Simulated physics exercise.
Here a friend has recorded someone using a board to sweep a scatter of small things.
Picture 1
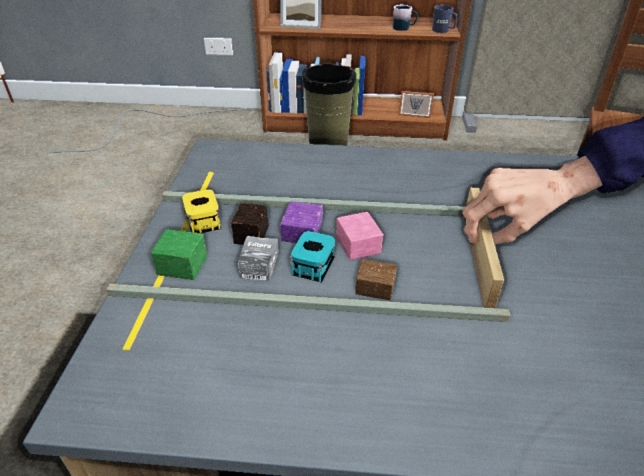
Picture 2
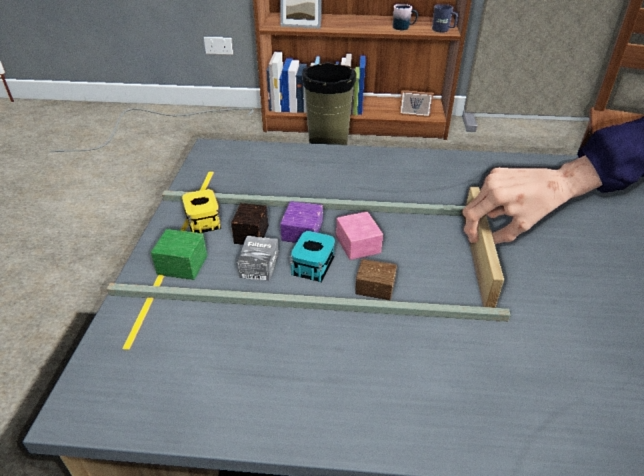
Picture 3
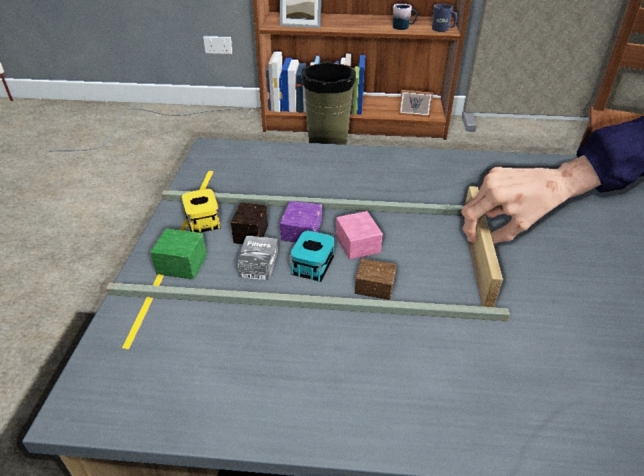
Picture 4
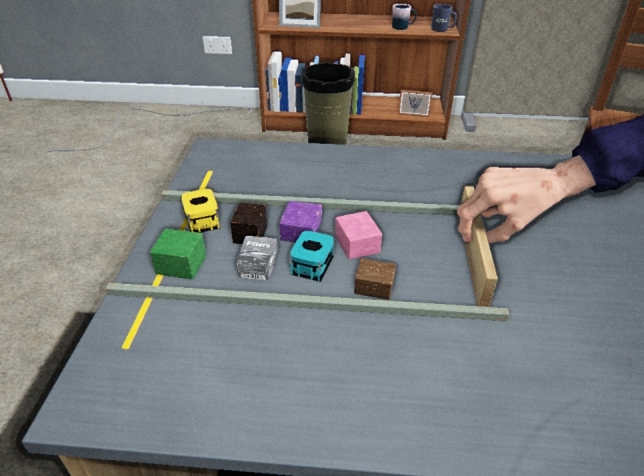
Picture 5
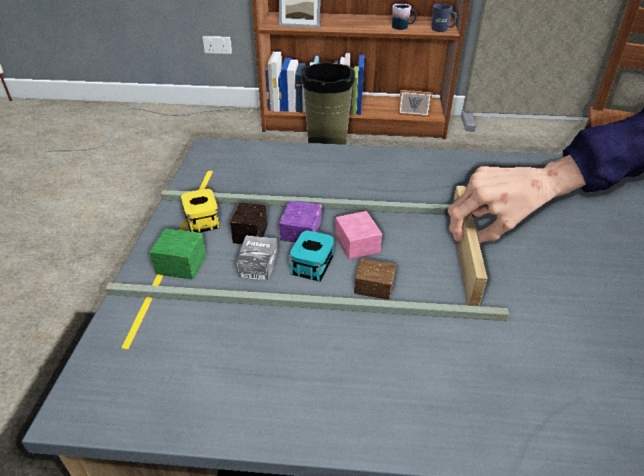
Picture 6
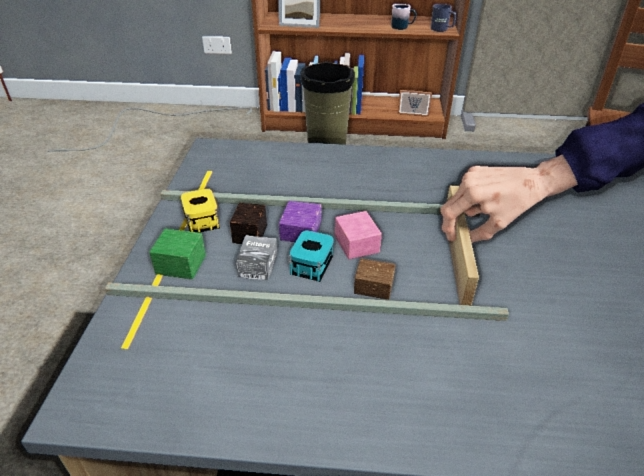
Hand sliding a wooden board slightly left between two rails on a table, toward colourful blocks and cases that remain still.
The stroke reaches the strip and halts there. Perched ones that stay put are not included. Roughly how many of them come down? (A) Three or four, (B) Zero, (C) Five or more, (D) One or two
Option C: Five or more.
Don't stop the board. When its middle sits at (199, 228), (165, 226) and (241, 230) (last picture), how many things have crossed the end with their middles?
In order of the places given, that's 4, 6 and 2.
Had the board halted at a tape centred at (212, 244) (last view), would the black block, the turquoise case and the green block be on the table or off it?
So the black block slips off, the turquoise case keeps its place and the green block slips off.
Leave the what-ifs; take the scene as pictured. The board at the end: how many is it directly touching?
Contact count: 2.
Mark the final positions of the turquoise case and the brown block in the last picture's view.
Roughly (130, 244), and the other roughly (139, 270).
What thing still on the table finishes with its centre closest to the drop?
The turquoise case finishes closest.
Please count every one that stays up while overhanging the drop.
I'd say 1 of them.
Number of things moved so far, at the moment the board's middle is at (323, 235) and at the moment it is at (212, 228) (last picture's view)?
Well, it's 6 at the first one and 8 at the second.
Soon after, none off yet; green block at rest near (179, 254); yellow case at rest near (200, 211); black block at rest near (249, 224).
After that, none off yet; green block moving near (173, 253); yellow case displaced a little near (191, 210); black block displaced about its own width near (217, 222).
And then, none off yet; green block tilting well over near (97, 276); yellow case tilting well over near (135, 219); black block displaced well along near (150, 218).
In the end, the number that fall off is five or more; gone, purple block, grey box, black block, yellow case and green block.
